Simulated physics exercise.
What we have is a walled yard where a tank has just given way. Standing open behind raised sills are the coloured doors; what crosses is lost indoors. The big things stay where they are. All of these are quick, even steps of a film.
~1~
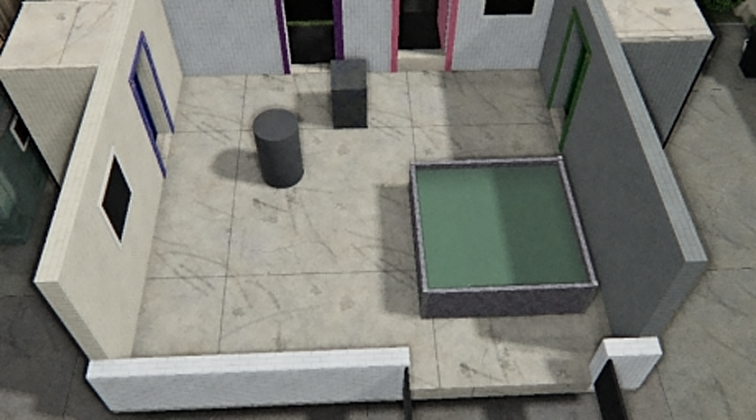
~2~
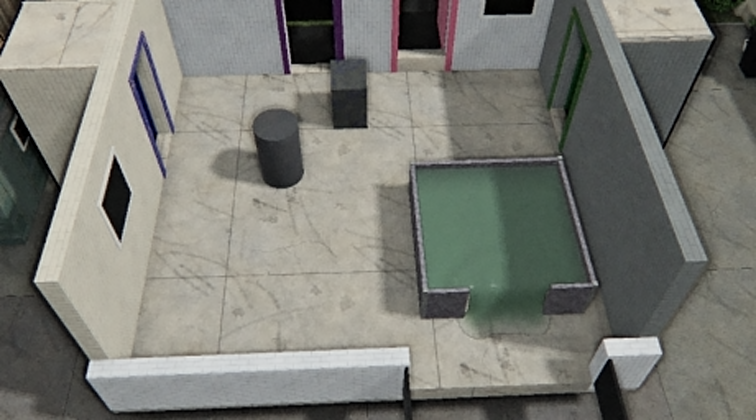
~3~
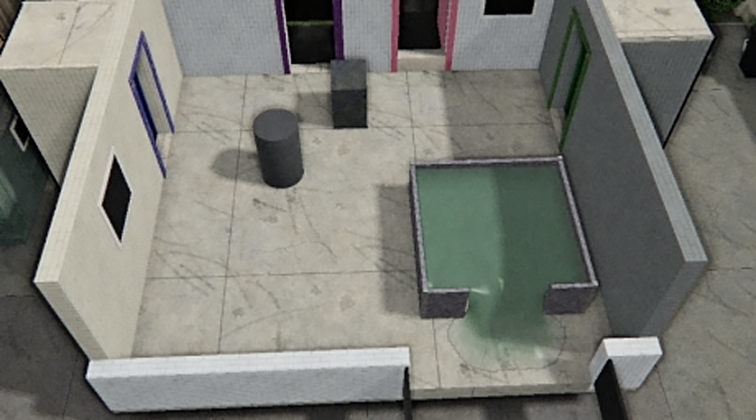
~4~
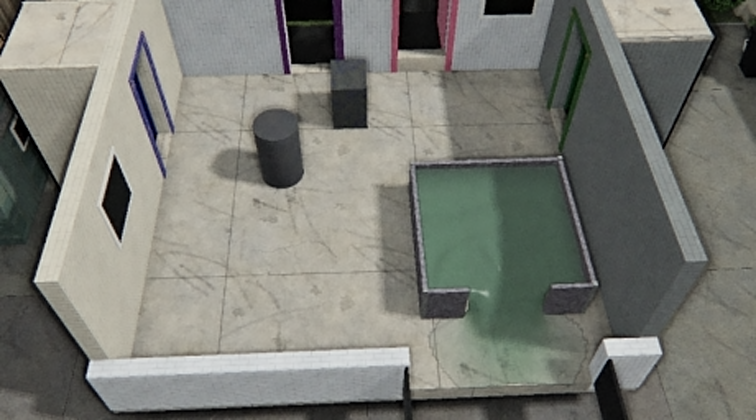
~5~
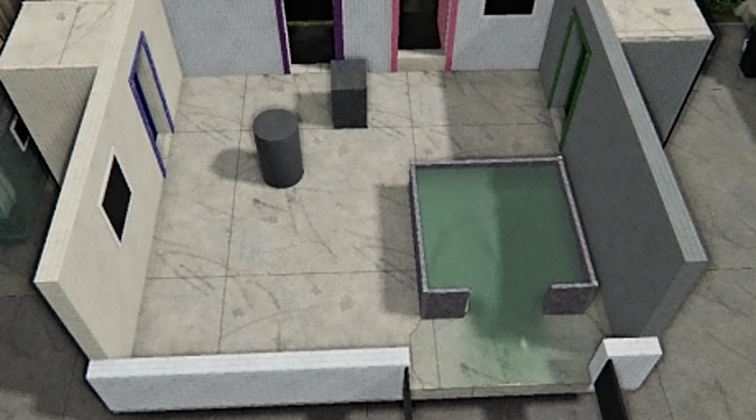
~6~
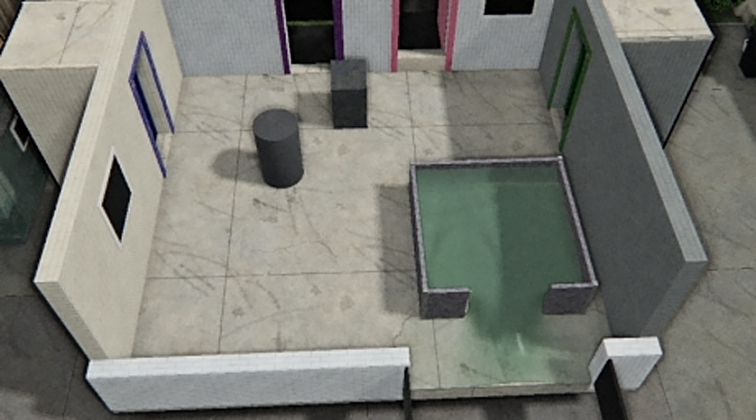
Greenish water pours from a gap that opens in the front wall of a square, dark-rimmed tank at the right, spreading forward over the pale floor toward the opening in the low white front wall. The walled yard is seen from high above by a still camera. A dark cylinder and a dark block stand left of the tank, with blue, purple, pink and green doorways around.
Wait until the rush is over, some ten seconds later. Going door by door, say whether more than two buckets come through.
Through the blue door, two or fewer; through the green door, two or fewer; through the pink door, two or fewer; through the purple door, two or fewer.
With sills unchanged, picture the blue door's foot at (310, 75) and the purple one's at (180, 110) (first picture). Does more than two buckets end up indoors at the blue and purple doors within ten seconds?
The blue one does not overflow, while the purple one does not overflow.
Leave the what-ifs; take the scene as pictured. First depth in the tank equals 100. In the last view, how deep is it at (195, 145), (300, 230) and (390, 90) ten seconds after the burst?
Respectively 0, 0 and 0 per cent.
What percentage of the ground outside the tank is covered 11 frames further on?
About 10 percent.
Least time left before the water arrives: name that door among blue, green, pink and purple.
It's the green-painted one.
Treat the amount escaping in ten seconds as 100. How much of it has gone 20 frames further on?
I get 60 percent.
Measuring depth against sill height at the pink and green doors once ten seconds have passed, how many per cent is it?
Some 0 percent, then some 20 percent.
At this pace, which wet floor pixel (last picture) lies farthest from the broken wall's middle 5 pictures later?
Close to (343, 375).
A moment on, water covers 5 % of the floor; the blue door not reached, the green door not reached, the pink door not reached, the purple door not reached.
Next, water covers 10 % of the floor; the blue door not reached, the green door not reached, the pink door not reached, the purple door not reached.
Then, water covers 10 % of the floor; the blue door not reached, the green door not reached, the pink door not reached, the purple door not reached.
Later, water covers 10 % of the floor; the blue door not reached, the green door wet at the sill, nothing in, the pink door not reached, the purple door not reached.
In the end, water covers 10 % of the floor; the blue door not reached, the green door wet at the sill, nothing in, the pink door not reached, the purple door not reached.
